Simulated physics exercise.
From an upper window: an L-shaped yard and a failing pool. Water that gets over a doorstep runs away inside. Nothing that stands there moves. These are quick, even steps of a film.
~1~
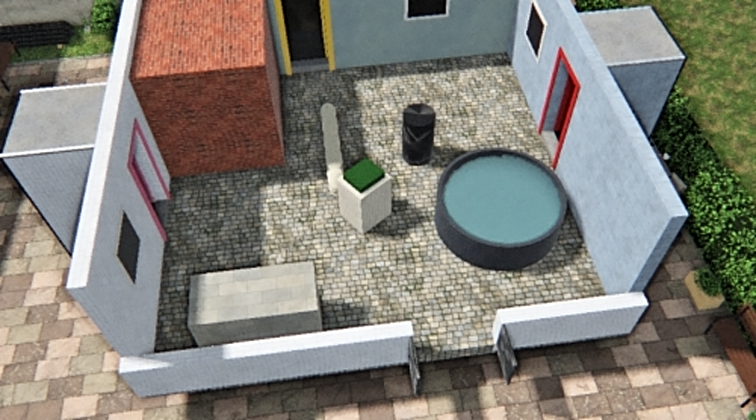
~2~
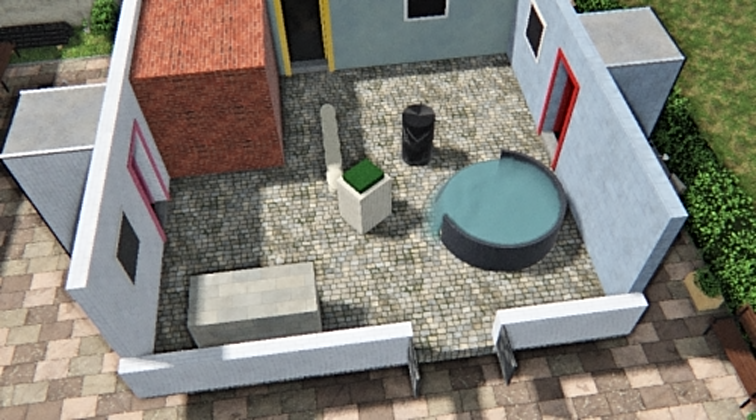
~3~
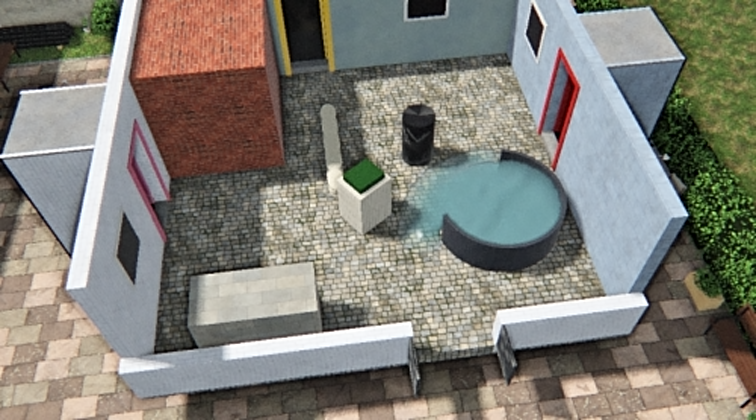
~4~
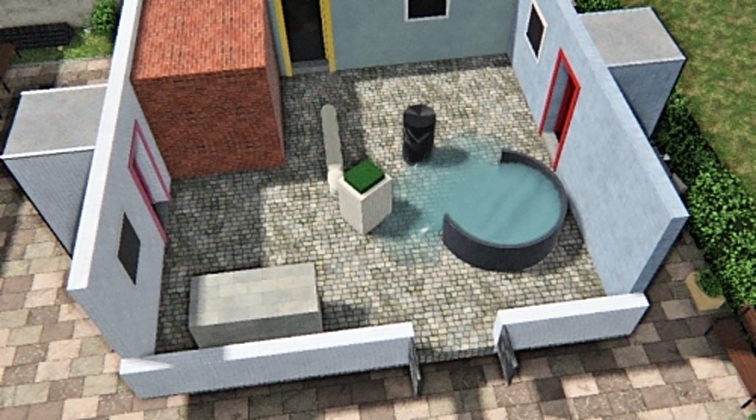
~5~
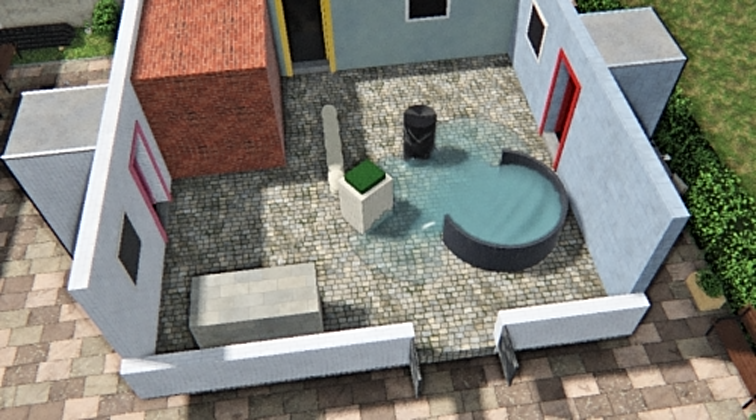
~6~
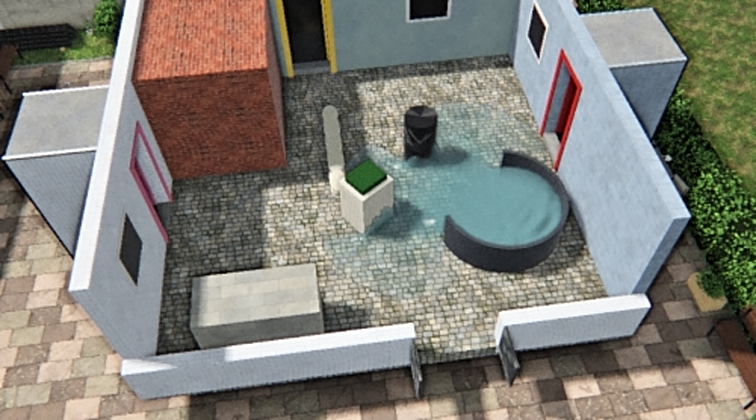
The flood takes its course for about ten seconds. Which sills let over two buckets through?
One by one: The yellow door admits no more than that; the red door admits no more than that; the pink door admits no more than that.
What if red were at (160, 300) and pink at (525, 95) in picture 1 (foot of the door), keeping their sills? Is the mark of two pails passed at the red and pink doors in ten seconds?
The red one holds, the pink one lets more in.
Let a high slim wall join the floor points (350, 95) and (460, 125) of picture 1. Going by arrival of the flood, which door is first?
The yellow-painted one.
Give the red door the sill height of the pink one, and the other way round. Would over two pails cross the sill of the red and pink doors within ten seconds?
My reading: The red one takes more; the pink one stays under.
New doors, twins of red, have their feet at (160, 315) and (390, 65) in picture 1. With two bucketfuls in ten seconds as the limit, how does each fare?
One after the other: Takes less, floods.
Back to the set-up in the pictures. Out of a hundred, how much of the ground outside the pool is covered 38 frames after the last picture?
About 85 per cent.
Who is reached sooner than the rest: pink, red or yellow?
The one in red.
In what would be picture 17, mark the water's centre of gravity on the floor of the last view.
Near (424, 175).
A moment on, water covers 40 % of the floor; the yellow door not reached, the red door wet at the sill, nothing in, the pink door not reached.
Next, water covers 50 % of the floor; the yellow door wet at the sill, nothing in, the red door wet at the sill, nothing in, the pink door not reached.
Then, water covers 65 % of the floor; the yellow door wet at the sill, nothing in, the red door wet at the sill, nothing in, the pink door not reached.
Later, water covers 85 % of the floor; the yellow door under two buckets in, the red door wet at the sill, nothing in, the pink door wet at the sill, nothing in.
In the end, water covers 95 % of the floor; the yellow door under two buckets in, the red door under two buckets in, the pink door under two buckets in.
